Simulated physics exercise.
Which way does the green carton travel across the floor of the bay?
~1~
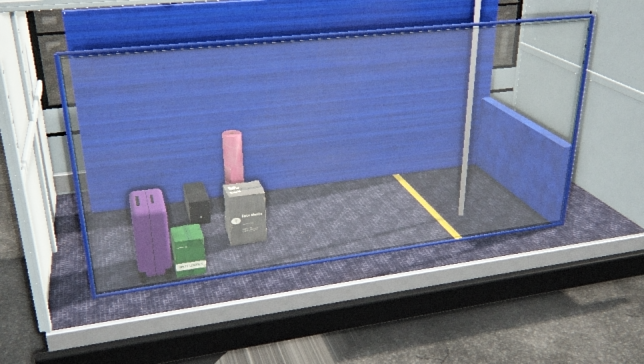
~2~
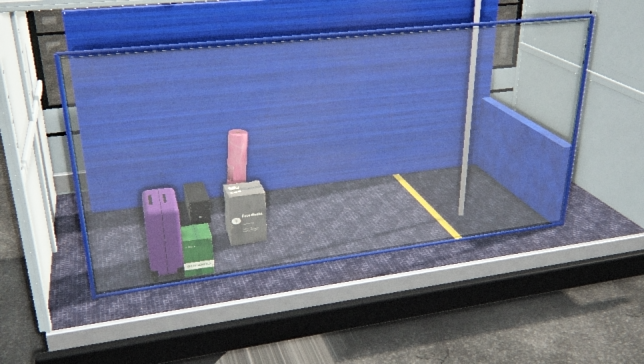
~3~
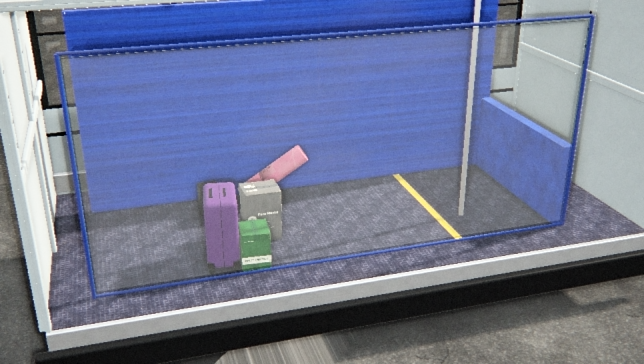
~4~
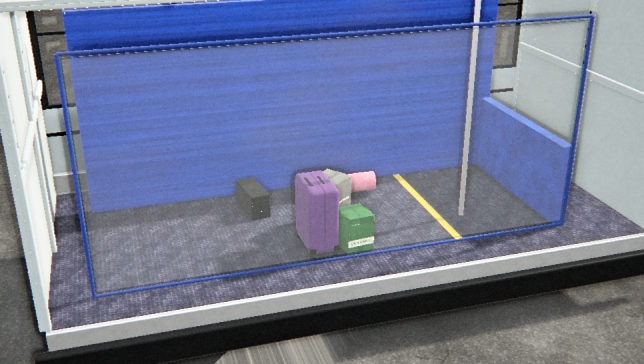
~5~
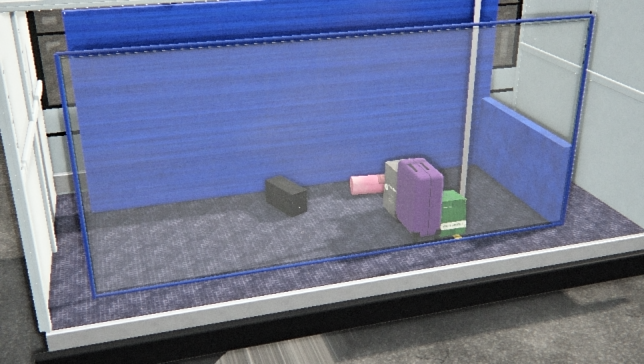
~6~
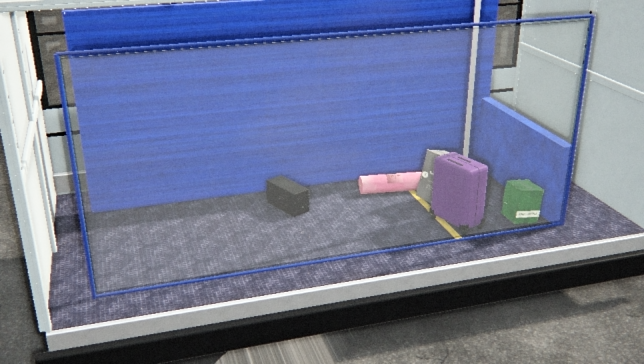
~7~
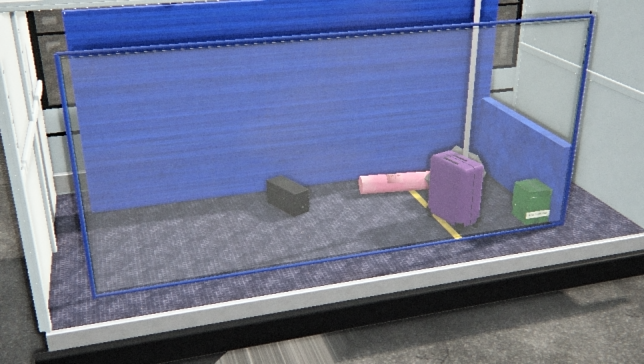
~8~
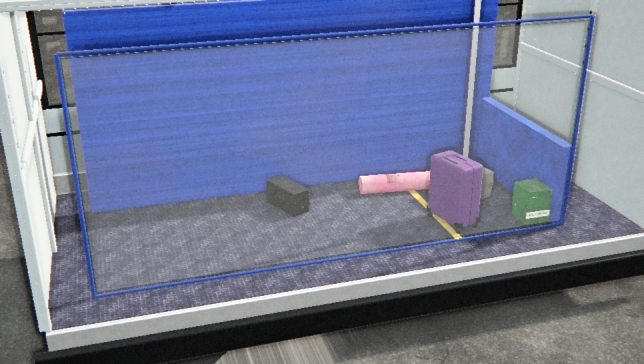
The green carton slides to the right, crossing the yellow line and coming to rest near the low blue wall.
